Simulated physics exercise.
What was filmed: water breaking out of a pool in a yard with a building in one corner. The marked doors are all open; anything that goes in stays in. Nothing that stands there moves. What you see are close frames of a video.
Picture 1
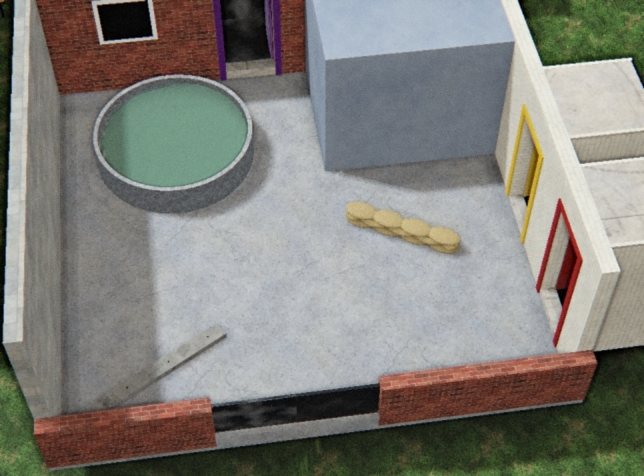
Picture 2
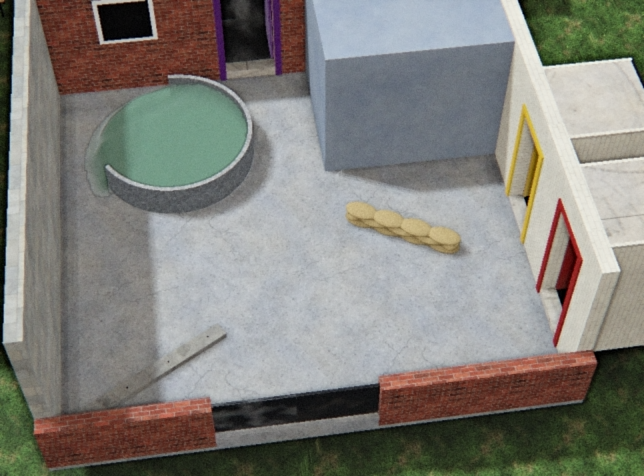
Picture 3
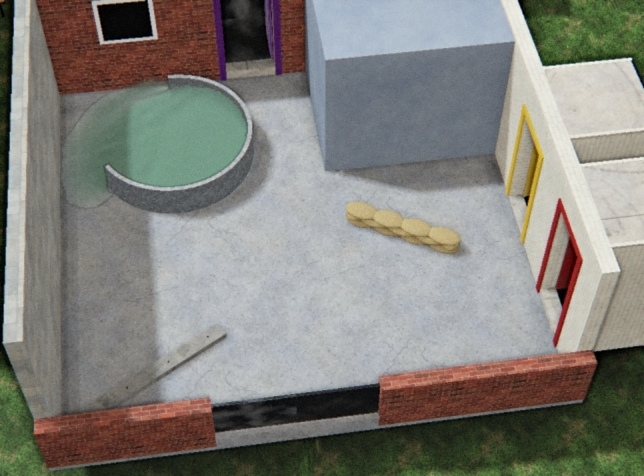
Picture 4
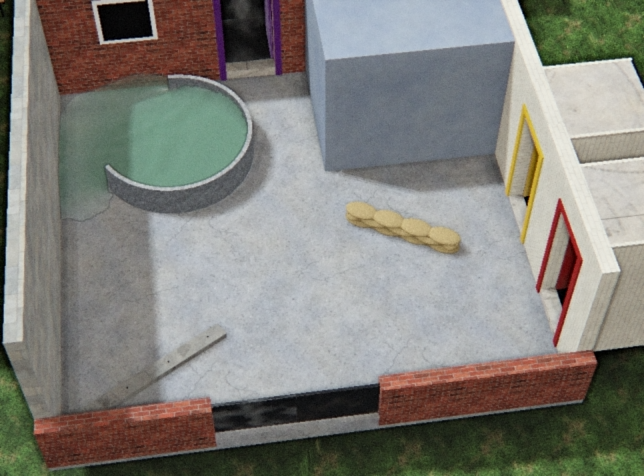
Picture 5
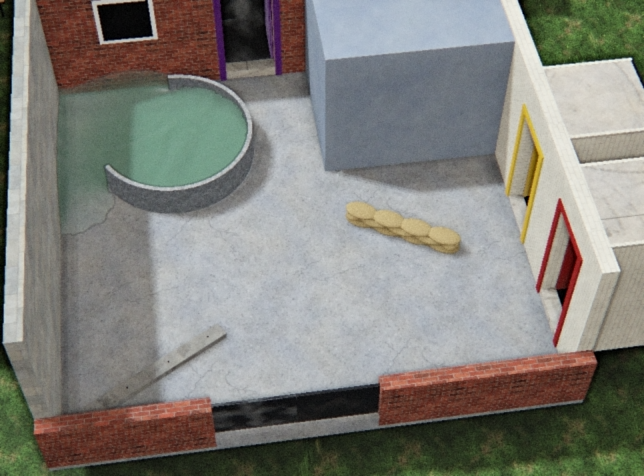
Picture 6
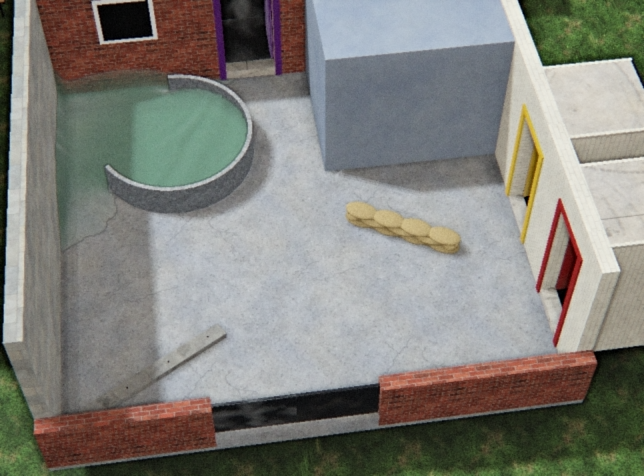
To begin with, a round pool of green water sits whole and still in a walled yard, near a brick building and a large grey block. Then the left side of its rim opens and water pours out, spreading to the left wall and creeping forward along the shaded ground beside it.
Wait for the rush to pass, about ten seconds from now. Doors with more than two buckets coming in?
At the end, red door: Never tops two buckets; yellow door: Never tops two buckets; purple door: Never tops two buckets.
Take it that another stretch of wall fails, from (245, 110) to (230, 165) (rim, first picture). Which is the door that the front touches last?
My answer: The red one.
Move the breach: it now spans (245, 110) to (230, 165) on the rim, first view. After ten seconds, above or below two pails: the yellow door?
Well, yellow overshoots, as it turns out.
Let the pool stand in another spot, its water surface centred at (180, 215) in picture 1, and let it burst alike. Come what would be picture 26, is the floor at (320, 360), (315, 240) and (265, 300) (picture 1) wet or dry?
Result: Spared; spared; spared.
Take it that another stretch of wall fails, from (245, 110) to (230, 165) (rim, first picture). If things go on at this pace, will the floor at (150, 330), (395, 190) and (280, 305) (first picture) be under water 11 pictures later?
In the order given: Untouched, swamped and untouched.
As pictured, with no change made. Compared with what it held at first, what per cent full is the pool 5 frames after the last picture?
That comes to about 58 per cent.
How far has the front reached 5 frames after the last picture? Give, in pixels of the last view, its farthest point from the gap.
Close to (62, 327), I think.
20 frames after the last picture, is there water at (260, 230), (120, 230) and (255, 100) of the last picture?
First spot not wet, second soaked, third soaked.
A moment on, water covers 15 % of the floor; the red door not reached, the yellow door not reached, the purple door wet at the sill, nothing in.
Next, water covers 25 % of the floor; the red door not reached, the yellow door not reached, the purple door wet at the sill, nothing in.
Then, water covers 35 % of the floor; the red door not reached, the yellow door not reached, the purple door wet at the sill, nothing in.
Later, water covers 65 % of the floor; the red door not reached, the yellow door not reached, the purple door wet at the sill, nothing in.
In the end, water covers 85 % of the floor; the red door wet at the sill, nothing in, the yellow door wet at the sill, nothing in, the purple door wet at the sill, nothing in.
